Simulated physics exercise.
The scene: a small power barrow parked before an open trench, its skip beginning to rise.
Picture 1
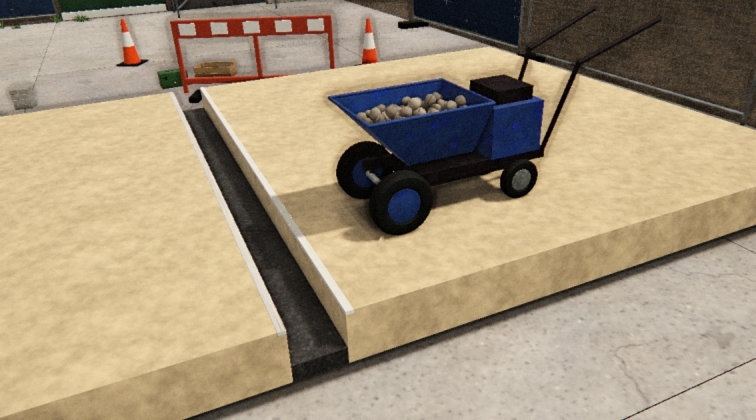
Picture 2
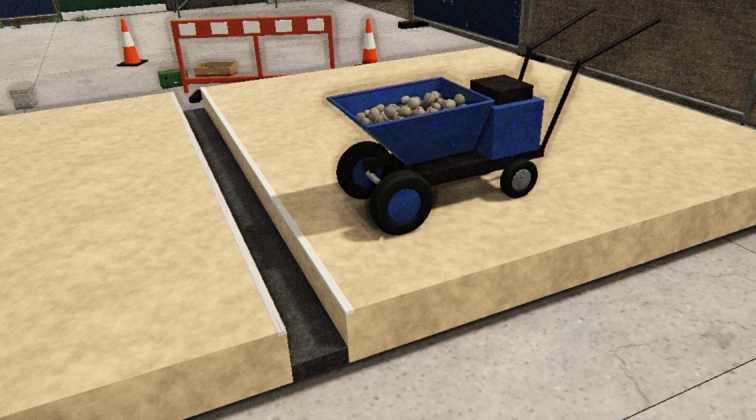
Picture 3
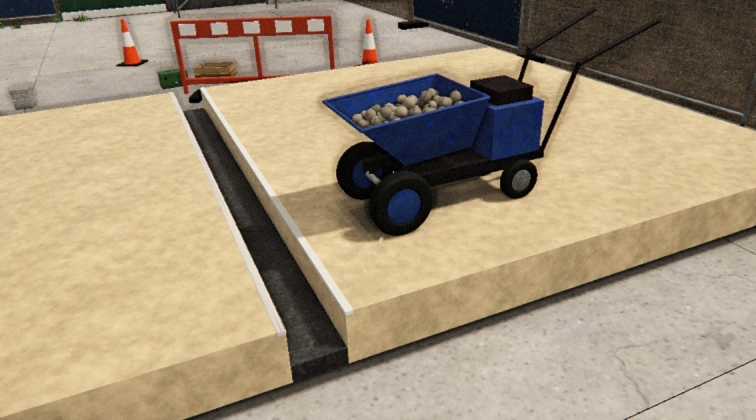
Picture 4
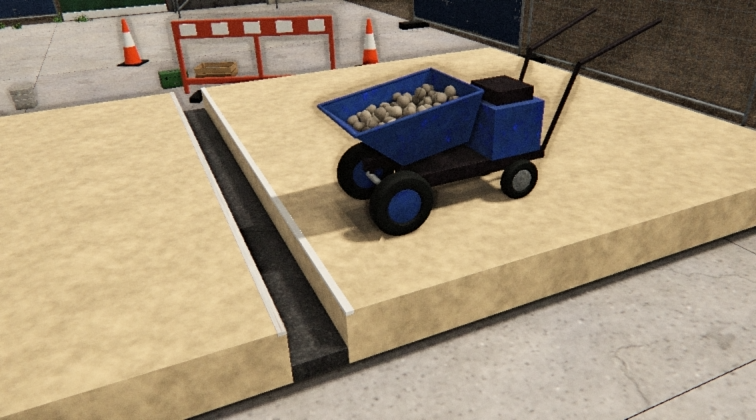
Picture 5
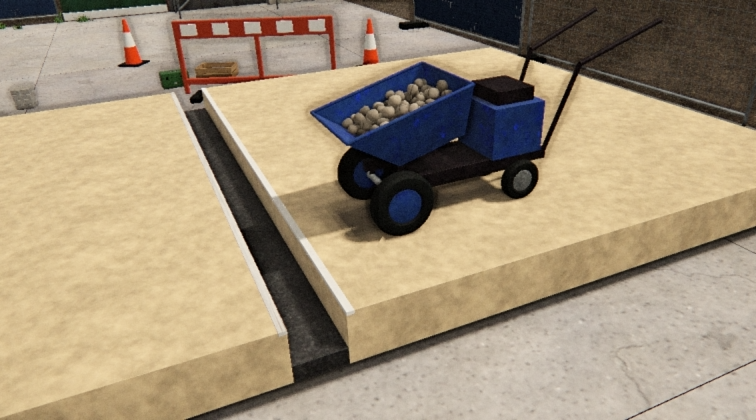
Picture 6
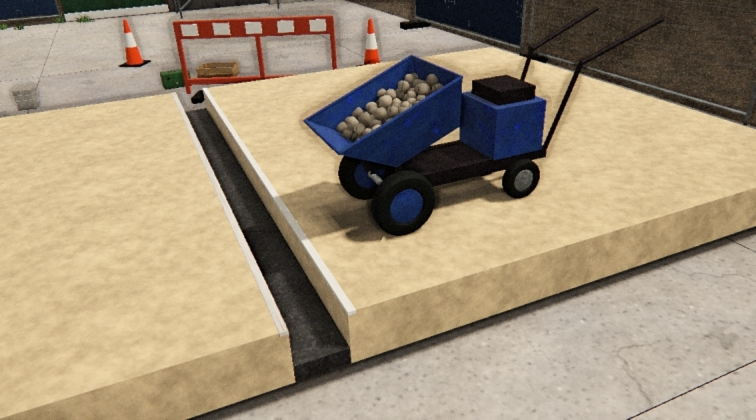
The blue skip of a small power barrow, loaded with rounded pebbles, starts level and tilts gradually forward to the left, its back end rising, while the wheeled base stays parked on a sandy-coloured surface beside a dark, narrow trench.
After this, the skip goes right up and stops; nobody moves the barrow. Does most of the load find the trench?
The trench ends with the larger part of it.
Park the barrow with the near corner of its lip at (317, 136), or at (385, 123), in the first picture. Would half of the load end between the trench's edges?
The first try: Not half. The second: Over half.
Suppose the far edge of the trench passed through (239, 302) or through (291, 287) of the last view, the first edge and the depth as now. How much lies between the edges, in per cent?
The first gives 100 %, the second 60 %.
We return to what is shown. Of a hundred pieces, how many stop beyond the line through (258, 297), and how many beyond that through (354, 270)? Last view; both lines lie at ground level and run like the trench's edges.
The first gives 0 %, the second 100 %.
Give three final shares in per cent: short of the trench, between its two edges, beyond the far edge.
In per cent, short 0, between 95 and beyond 0.
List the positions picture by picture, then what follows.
Lip of the skip at (368, 127), level; top of the load at (420, 115), river pebbles; first edge of the trench at (327, 276); far edge at (264, 294), the trench over half as wide as the skip, and about as deep as wide, in the first frame.
Lip of the skip at (366, 128), tipped barely; top of the load at (419, 114), in the second frame.
Lip of the skip at (362, 131), tipped barely; top of the load at (416, 113), in the third frame.
Lip of the skip at (355, 136), tipped a little; top of the load at (427, 110), in the fourth frame.
Lip of the skip at (347, 144), tipped clearly; top of the load at (429, 105), in the fifth frame.
Lip of the skip at (340, 154), tipped clearly; top of the load at (420, 101); first edge of the trench at (329, 277); far edge at (267, 294), in the sixth frame.
Soon after the last picture, skip tipped steeply; all in the skip.
A little later, skip tipped right over; about two thirds in the skip; a stray few short of the trench; about a third in or heaped over the trench; a stray few falling.
Later still, skip tipped right over; a stray few in the skip; a stray few short of the trench; nearly all in or heaped over the trench.
At rest, skip tipped right over; a stray few in the skip; a stray few short of the trench; nearly all in or heaped over the trench; none beyond it.
